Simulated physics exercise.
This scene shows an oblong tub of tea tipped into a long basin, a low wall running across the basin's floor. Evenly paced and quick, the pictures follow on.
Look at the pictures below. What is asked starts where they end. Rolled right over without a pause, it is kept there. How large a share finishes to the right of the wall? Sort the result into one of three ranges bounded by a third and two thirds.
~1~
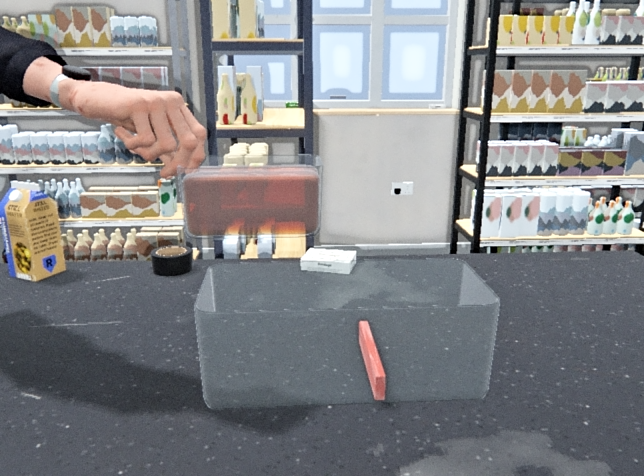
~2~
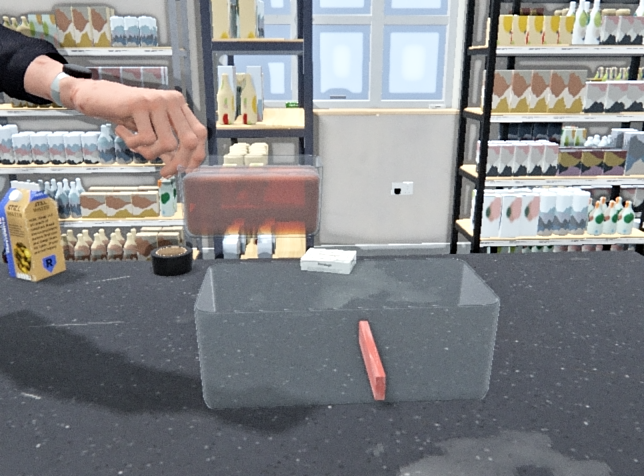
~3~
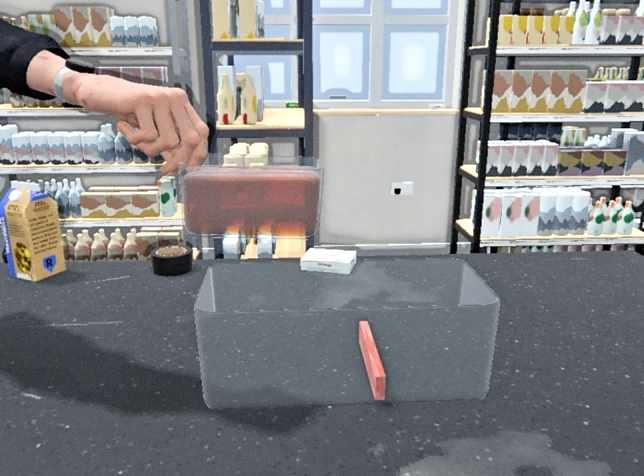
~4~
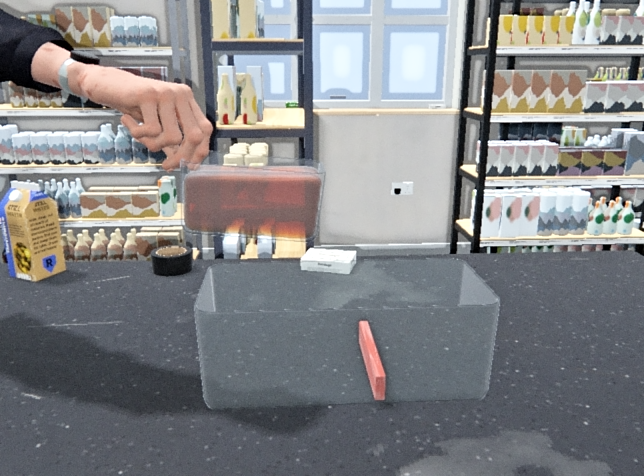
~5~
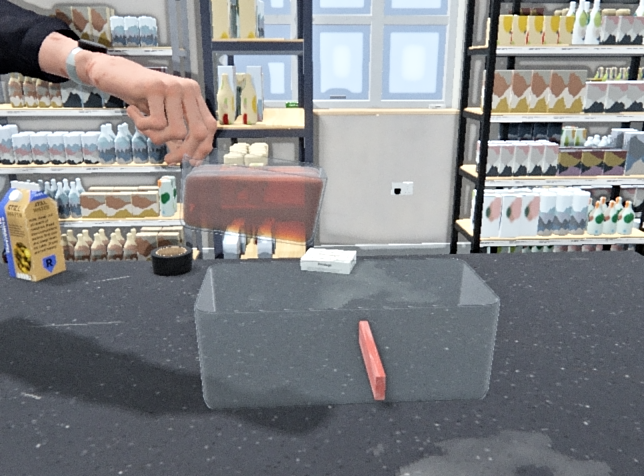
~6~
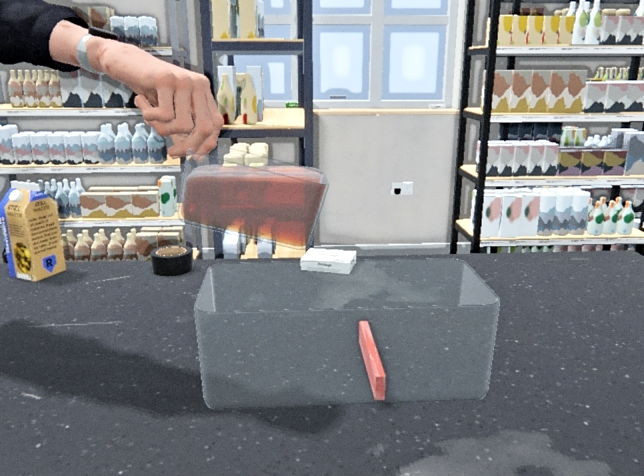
It falls in the middle range, a third to two thirds.
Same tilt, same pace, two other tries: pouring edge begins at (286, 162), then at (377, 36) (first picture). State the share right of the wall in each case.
In order, roughly 20 percent and 55 percent.
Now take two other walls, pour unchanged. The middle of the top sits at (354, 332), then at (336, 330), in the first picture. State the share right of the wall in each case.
About 75 per cent, then about 80 per cent.
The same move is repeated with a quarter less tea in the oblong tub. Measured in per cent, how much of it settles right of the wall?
About 50 in a hundred.
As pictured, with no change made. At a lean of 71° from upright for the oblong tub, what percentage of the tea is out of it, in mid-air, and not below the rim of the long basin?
30 per cent.
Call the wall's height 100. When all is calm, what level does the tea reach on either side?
Once it settles, the left reaches around 40 and the right around 80.
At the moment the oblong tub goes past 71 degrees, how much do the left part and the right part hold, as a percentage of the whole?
So the left part has 5 percent, while the right part has 30.
A moment on, the oblong tub is tipped part way and 36 per cent is still to pour, 5 is left of the wall and 30 right of it.
Next, the oblong tub is tipped right over and 5 per cent is still to pour, 31 is left of the wall and 60 right of it.
Then the oblong tub is tipped right over and 0 per cent is still to pour, 44 is left of the wall and 56 right of it.
Later the oblong tub is tipped right over and 0 per cent is still to pour, 44 is left of the wall and 56 right of it.
In the end 44 per cent lies left of the wall, 55 right of it and 0 outside.
